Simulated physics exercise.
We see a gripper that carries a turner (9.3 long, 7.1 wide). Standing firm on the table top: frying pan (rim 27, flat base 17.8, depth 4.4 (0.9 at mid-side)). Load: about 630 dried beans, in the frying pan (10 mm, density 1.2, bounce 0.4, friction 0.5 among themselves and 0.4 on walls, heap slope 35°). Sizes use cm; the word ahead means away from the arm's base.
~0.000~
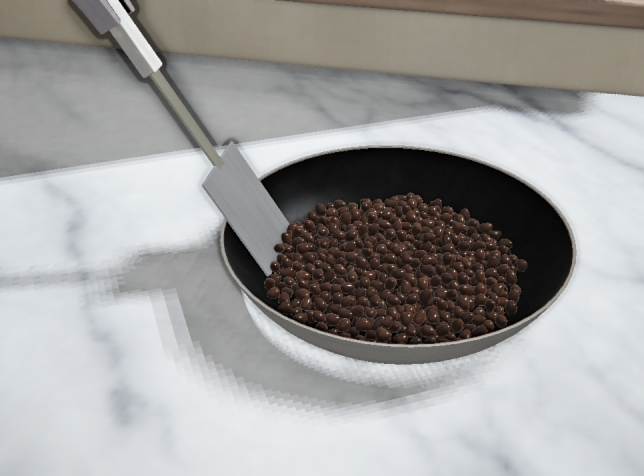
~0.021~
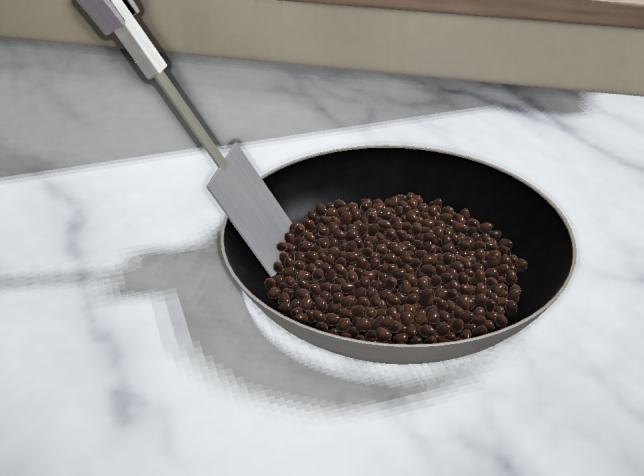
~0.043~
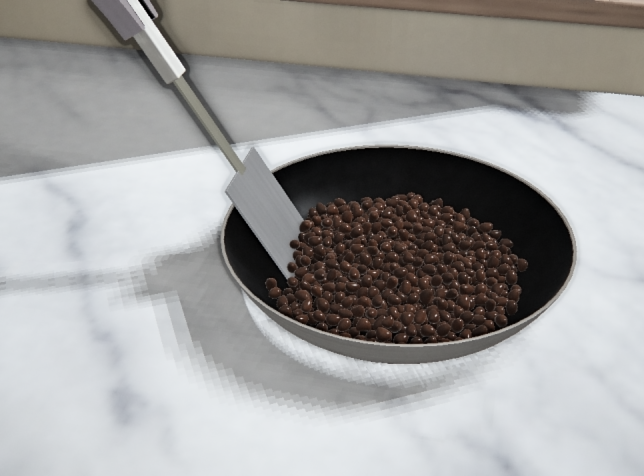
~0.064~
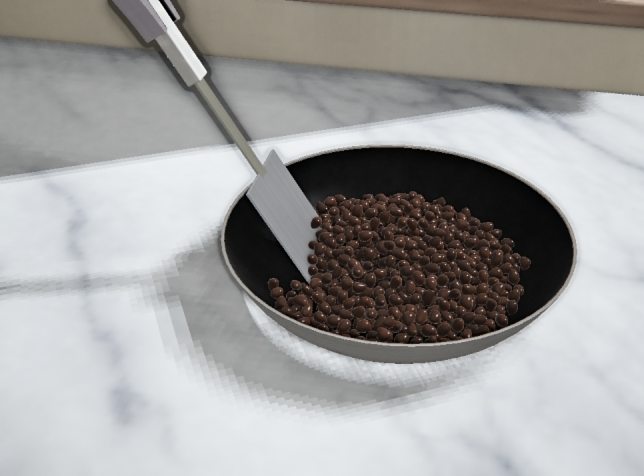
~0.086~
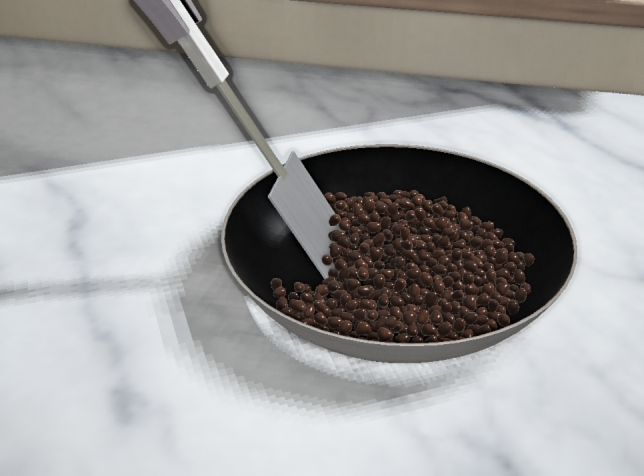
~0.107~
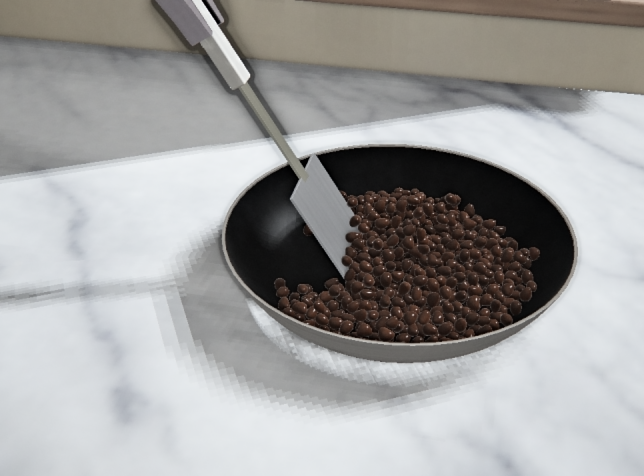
A gripper slides a turner rightward through the pan, pushing the heaped dark beans aside.
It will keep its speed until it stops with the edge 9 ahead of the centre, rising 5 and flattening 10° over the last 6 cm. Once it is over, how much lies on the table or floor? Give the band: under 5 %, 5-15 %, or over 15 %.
Band: 5-15 %.
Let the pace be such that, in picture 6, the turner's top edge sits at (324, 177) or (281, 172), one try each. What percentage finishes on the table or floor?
Near 10 per cent in the first try and near 5 per cent in the second.
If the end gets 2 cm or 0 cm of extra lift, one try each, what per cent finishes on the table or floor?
Roughly 10 % and then 10 %.
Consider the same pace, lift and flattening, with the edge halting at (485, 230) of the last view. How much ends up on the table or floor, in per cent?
Roughly 5 per cent, I'd say.
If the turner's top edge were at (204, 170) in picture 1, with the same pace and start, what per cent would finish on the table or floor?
Roughly 10 percent ends on the table or floor.
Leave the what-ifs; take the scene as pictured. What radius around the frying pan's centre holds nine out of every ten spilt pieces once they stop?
Radial distance: Approx. 35 cm.
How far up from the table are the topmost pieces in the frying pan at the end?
It reaches around 5.0 cm.
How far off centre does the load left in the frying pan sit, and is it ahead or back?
Ahead of centre, near 4.0 centimetres.
By 0.16 s, sloping 58°, highest piece 6 above the table; 628 in the frying pan.
By 0.21 s, sloping 54°, highest piece 6 above the table; 628 in the frying pan.
By 0.44 s, sloping 48°, highest piece 5 above the table; 577 in the frying pan, 51 on the table or floor.
By 1.49 s, sloping 48°, highest piece 5 above the table; 577 in the frying pan, 51 on the table or floor.
Final count, 577 in the frying pan, 51 on the table or floor. That is 8 % on the table or floor.
